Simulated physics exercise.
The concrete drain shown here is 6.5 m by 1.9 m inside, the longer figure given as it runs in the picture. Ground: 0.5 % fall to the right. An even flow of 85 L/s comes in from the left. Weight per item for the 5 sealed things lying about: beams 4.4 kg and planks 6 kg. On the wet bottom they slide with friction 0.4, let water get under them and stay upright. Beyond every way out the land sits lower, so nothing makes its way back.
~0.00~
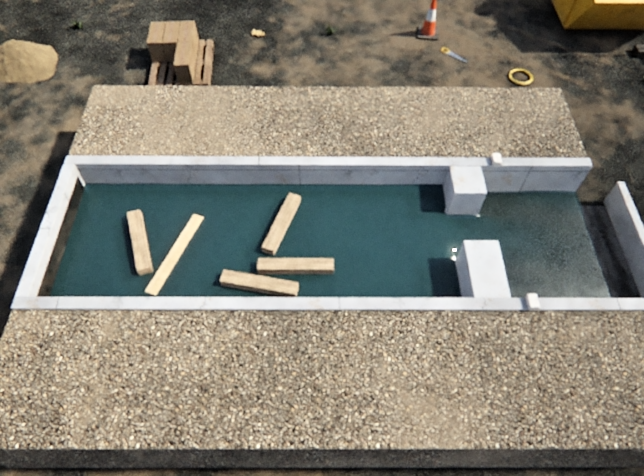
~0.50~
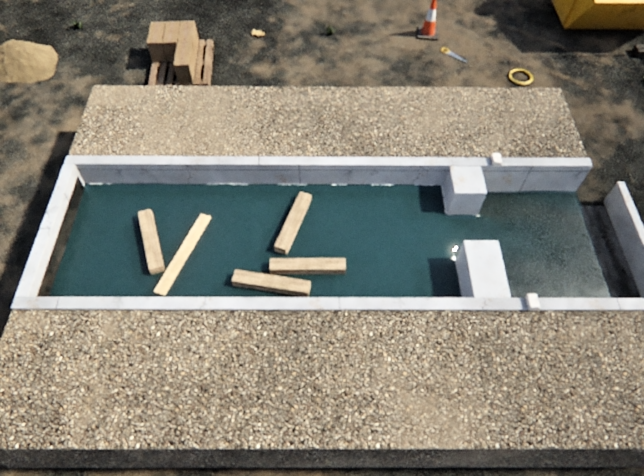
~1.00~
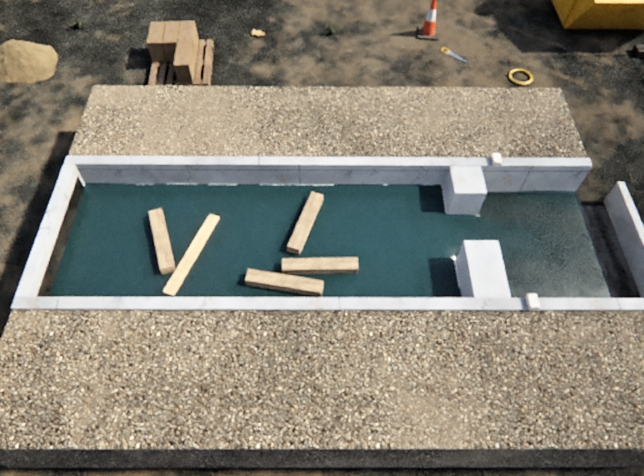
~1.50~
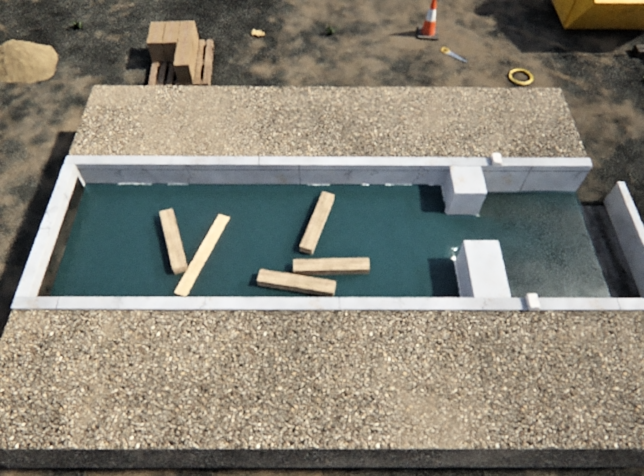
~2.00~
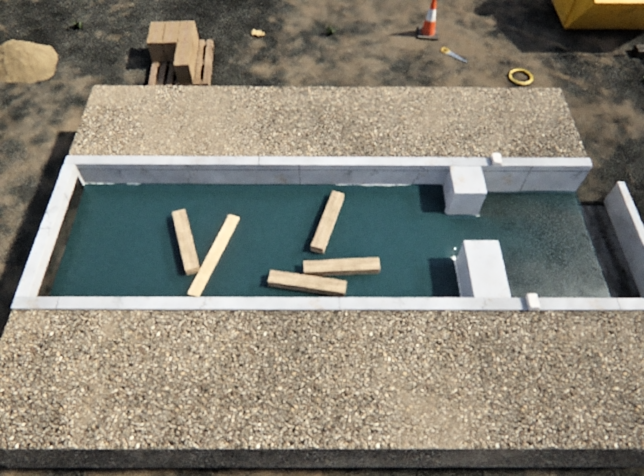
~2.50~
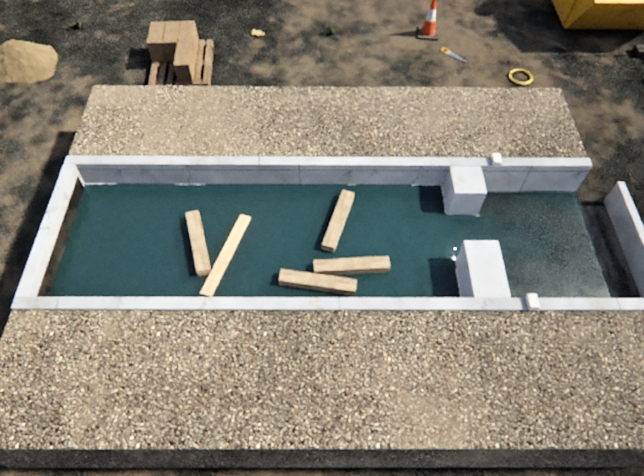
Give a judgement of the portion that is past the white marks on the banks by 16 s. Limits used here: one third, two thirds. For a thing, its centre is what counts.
Most likely a third but not two thirds.
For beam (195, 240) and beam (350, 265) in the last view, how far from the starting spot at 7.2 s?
In order: 200 cm and 300 cm.
After 3.5 s 0 of 5 are over the mark; 5 afloat.
After 7.2 s 1 of 5 are over the mark; 4 afloat.
After 12.0 s 3 of 5 are over the mark; 2 afloat.
After 16.0 s 3 of 5 are over the mark; 2 afloat.
